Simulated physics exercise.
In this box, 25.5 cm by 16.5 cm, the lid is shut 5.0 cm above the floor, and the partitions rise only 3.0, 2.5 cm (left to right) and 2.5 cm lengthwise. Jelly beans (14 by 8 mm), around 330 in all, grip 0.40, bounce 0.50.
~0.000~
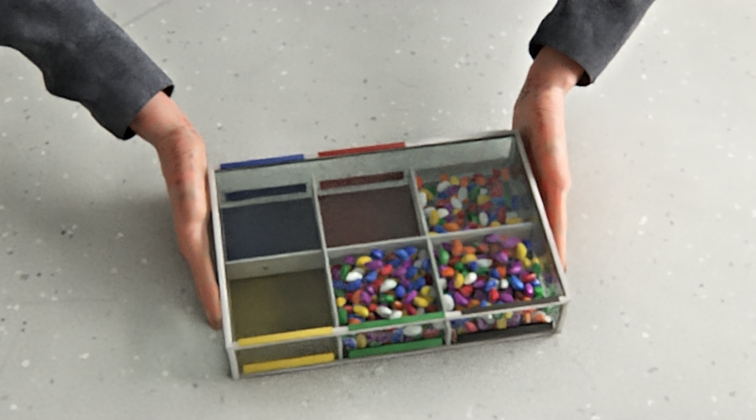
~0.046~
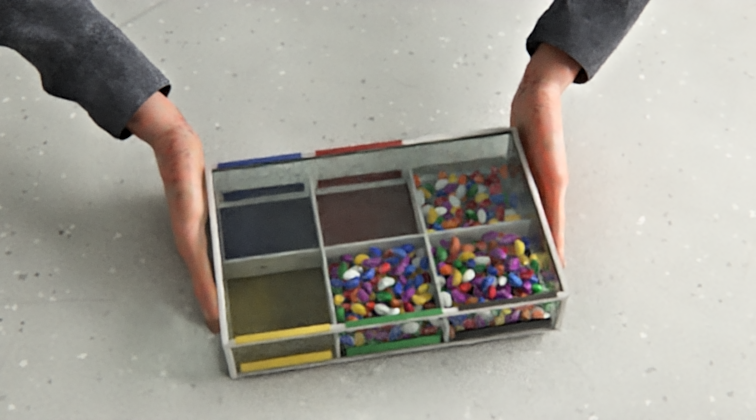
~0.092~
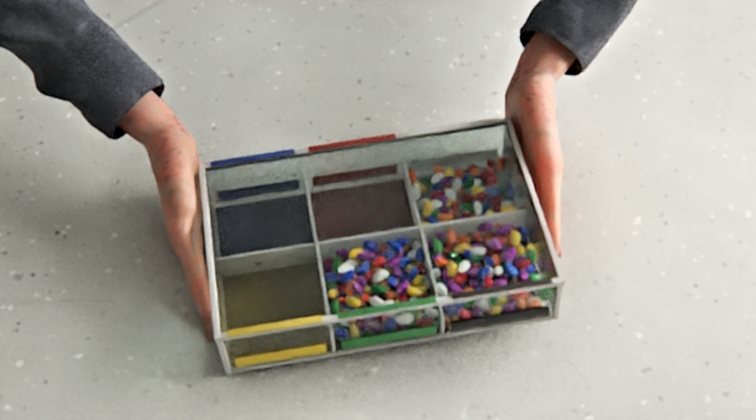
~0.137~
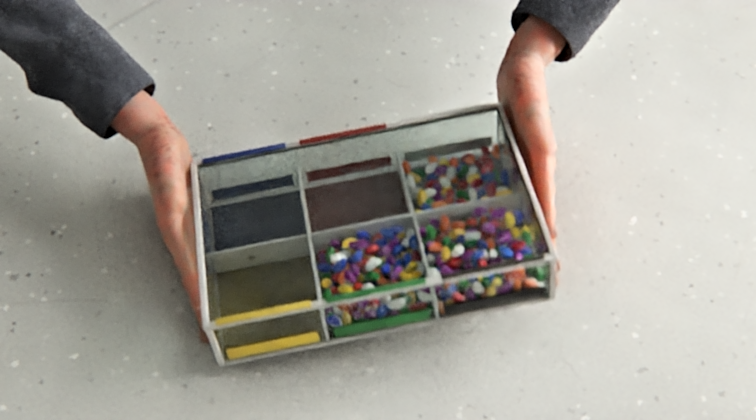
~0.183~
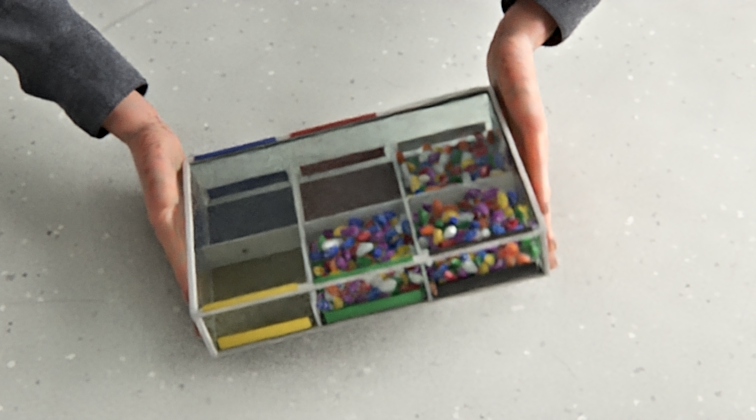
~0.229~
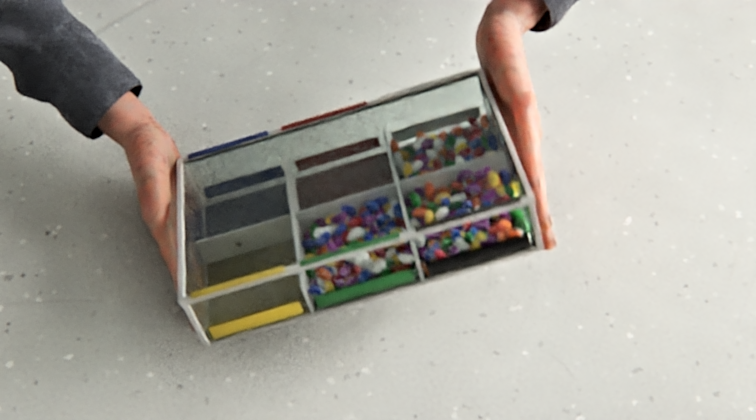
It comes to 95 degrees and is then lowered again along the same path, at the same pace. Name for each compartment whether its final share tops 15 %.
Outcome: Red: Succeeds. Blue: Succeeds. Green: Fails. Yellow: Fails. White: Fails. Black: Fails.
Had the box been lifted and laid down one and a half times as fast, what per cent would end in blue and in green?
Then: Blue 35; green 10.
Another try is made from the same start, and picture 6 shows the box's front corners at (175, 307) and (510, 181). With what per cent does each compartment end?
Result - red: 30 %; blue: 50 %; green: 10 %; yellow: 5 %; white: 0 %; black: 0 %.
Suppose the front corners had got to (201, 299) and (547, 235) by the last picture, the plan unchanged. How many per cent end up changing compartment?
Something like 75 in a hundred.
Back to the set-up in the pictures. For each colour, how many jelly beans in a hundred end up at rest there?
Final shares in percent: Red 35, blue 45, green 10, yellow 0, white 5, black 0.
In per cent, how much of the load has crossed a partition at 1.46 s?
Close to 80 per cent, I reckon.
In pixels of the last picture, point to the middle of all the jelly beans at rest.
I'd put it at about (310, 214).
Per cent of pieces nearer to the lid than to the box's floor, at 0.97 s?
About 70 per cent.
Then, at 0.97 s, tilt 94 degrees; red 25 %, blue 20 %, green 25 %, white 20 %, black 10 %.
After 1.46 s, tilt 41 degrees; red 35 %, blue 45 %, green 10 %, white 5 %.
After 2.02 s, tilt 0 degrees; red 35 %, blue 45 %, green 10 %, white 5 %.
By 2.5 s all is still; red 35 %, blue 45 %, green 10 %, yellow 0 %, white 5 %, black 0 %.
